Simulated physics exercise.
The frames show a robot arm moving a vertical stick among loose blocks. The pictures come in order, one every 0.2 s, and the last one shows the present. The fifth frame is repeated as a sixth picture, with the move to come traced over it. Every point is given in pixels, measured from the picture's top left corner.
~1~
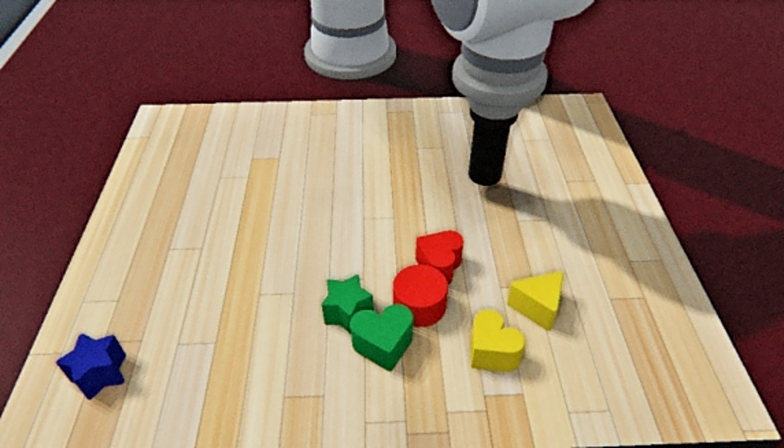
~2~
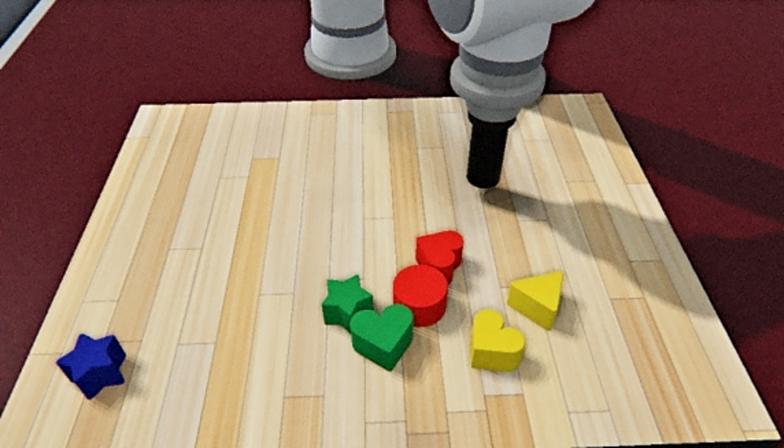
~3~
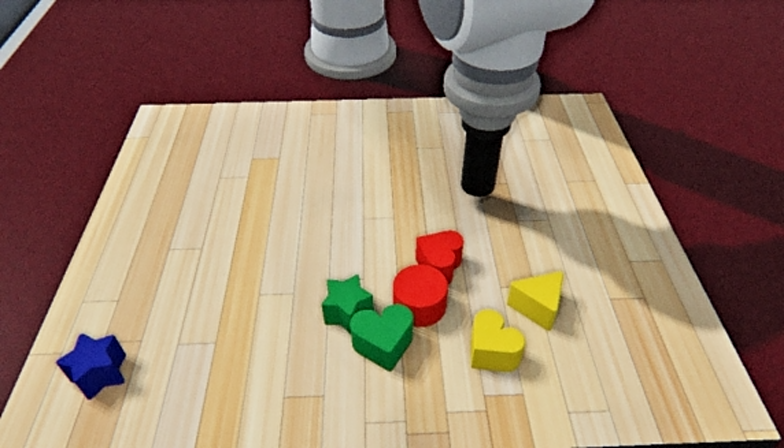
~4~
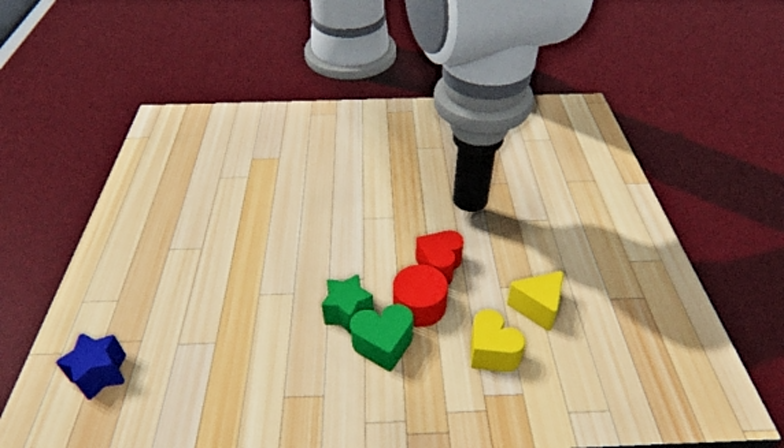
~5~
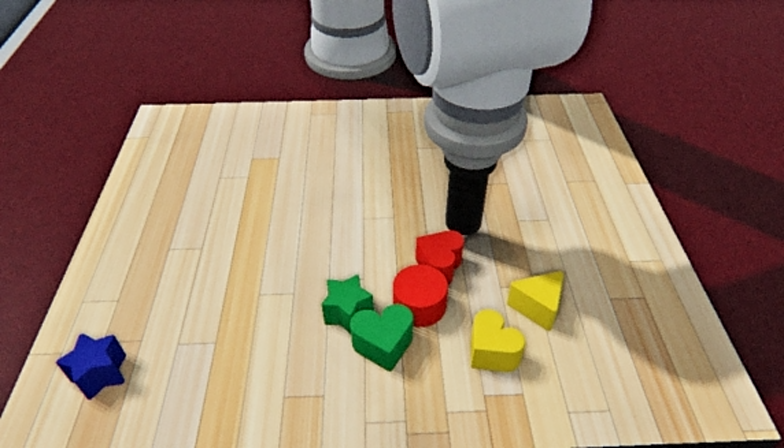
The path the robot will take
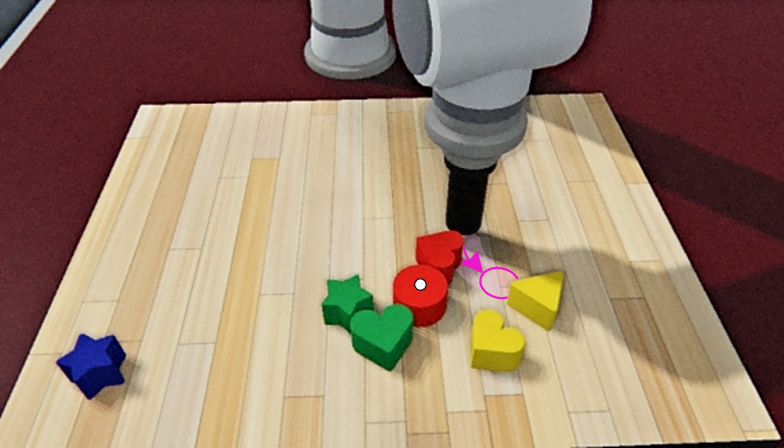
A robot arm moving its black stick down and slightly left toward a red heart block, while the colourful blocks stay still.
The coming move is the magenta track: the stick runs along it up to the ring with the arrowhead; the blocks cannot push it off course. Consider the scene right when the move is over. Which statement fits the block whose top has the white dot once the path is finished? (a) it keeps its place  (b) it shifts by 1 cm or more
I choose b.
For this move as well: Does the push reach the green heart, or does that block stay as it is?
Here's my answer: The green heart gets displaced.
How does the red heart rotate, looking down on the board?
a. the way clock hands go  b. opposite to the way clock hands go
a - the way clock hands go.
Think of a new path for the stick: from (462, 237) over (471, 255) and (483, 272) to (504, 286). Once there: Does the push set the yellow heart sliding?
Short answer: No.
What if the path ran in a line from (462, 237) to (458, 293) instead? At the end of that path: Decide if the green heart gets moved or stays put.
Its place changes.
Path on the board, from (462, 237) through (466, 255) and (479, 270) to (500, 283); the dot is on the red disc.
The first path, step by step. Halfway along, stick at (474, 250); green heart at (374, 336), turned 15° clockwise; red disc at (410, 297); red heart at (439, 261), turned 40° clockwise.
At the end, stick at (503, 269); green heart at (374, 336), turned 15° clockwise; red disc at (409, 297); red heart at (441, 262), turned 45° clockwise; yellow triangle in place.
